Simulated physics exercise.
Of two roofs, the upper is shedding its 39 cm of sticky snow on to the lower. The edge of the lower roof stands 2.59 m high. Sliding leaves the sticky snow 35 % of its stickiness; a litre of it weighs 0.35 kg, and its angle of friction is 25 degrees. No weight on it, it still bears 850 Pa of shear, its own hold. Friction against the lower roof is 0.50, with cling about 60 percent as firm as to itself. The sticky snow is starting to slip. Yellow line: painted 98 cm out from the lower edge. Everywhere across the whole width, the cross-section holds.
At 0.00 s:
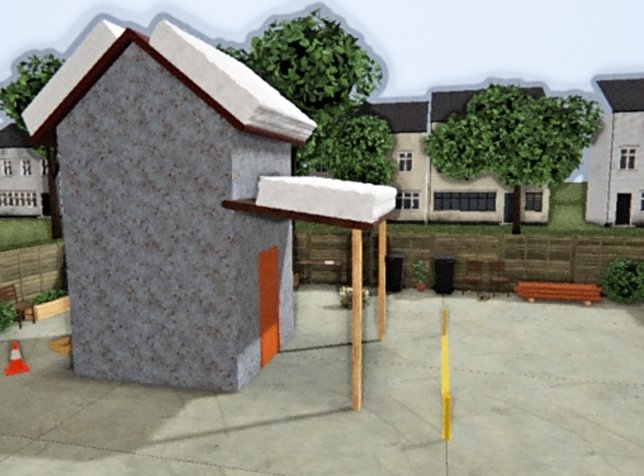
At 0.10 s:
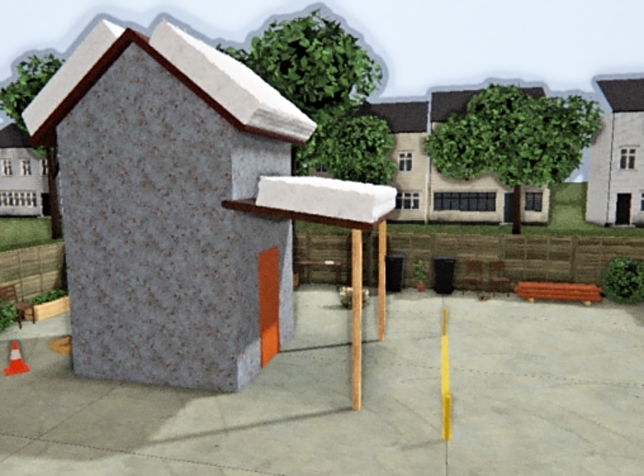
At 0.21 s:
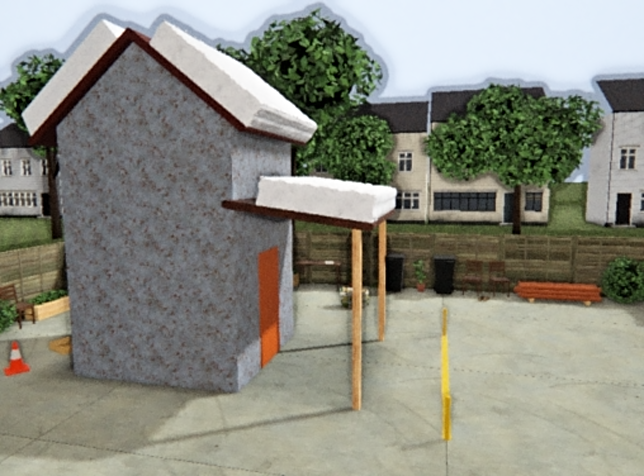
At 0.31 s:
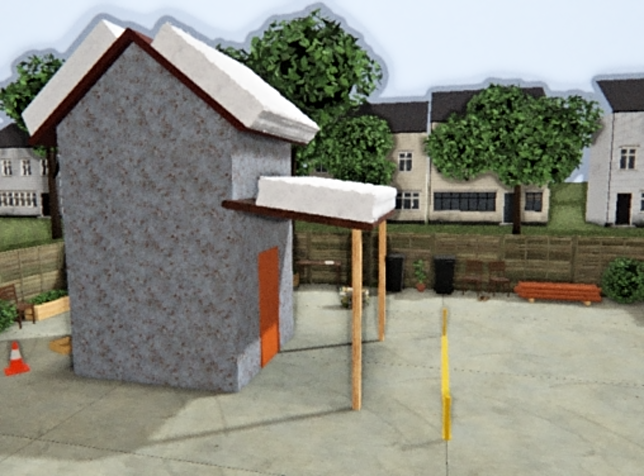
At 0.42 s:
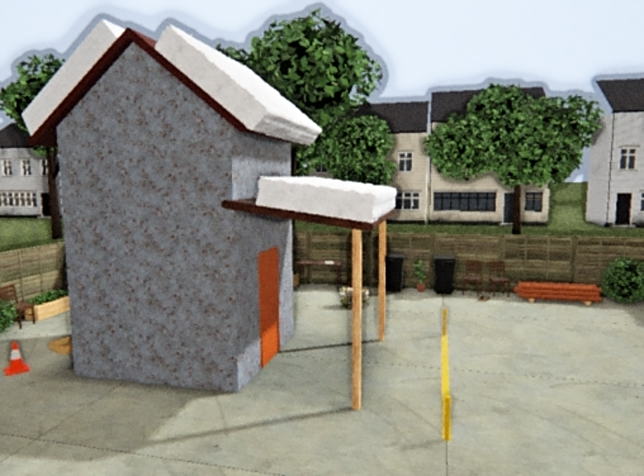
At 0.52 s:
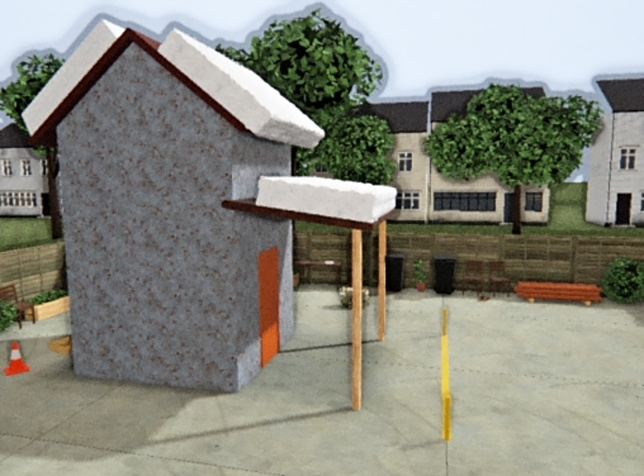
The clip opens on a grey, rough-walled building with thick white snow on its pitched roof and on a lower porch roof at right, above an orange door. At first almost nothing moves; then the upper right-hand slab slides slightly down the slope in one piece, edging out over the eave.
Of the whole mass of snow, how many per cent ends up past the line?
0 %.
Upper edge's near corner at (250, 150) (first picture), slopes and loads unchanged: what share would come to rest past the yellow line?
In that case it would be around 0 percent.
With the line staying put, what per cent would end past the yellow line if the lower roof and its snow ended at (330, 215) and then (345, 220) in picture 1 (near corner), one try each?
I'd expect around 12 percent the first time and around 5 percent the second.
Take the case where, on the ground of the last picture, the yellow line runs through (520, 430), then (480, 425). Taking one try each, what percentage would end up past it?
In turn about 0 %, 0 %.
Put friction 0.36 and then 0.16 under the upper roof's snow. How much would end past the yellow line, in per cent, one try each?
It would be 7 % the first time and 16 % the second.
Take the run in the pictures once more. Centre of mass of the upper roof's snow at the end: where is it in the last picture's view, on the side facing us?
Near (290, 166).
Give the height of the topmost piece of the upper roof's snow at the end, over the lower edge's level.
1.2 m or so.
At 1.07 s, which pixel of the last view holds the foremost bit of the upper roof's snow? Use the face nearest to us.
Near (303, 171).
After 1.07 s, none is below the lower edge and 0 % is past the line.
After 1.71 s, none is below the lower edge and 0 % is past the line.
After 2.36 s, none is below the lower edge and 0 % is past the line.
After 3.00 s, none is below the lower edge and 0 % is past the line.
After 3.10 s, none is below the lower edge and 0 % is past the line.
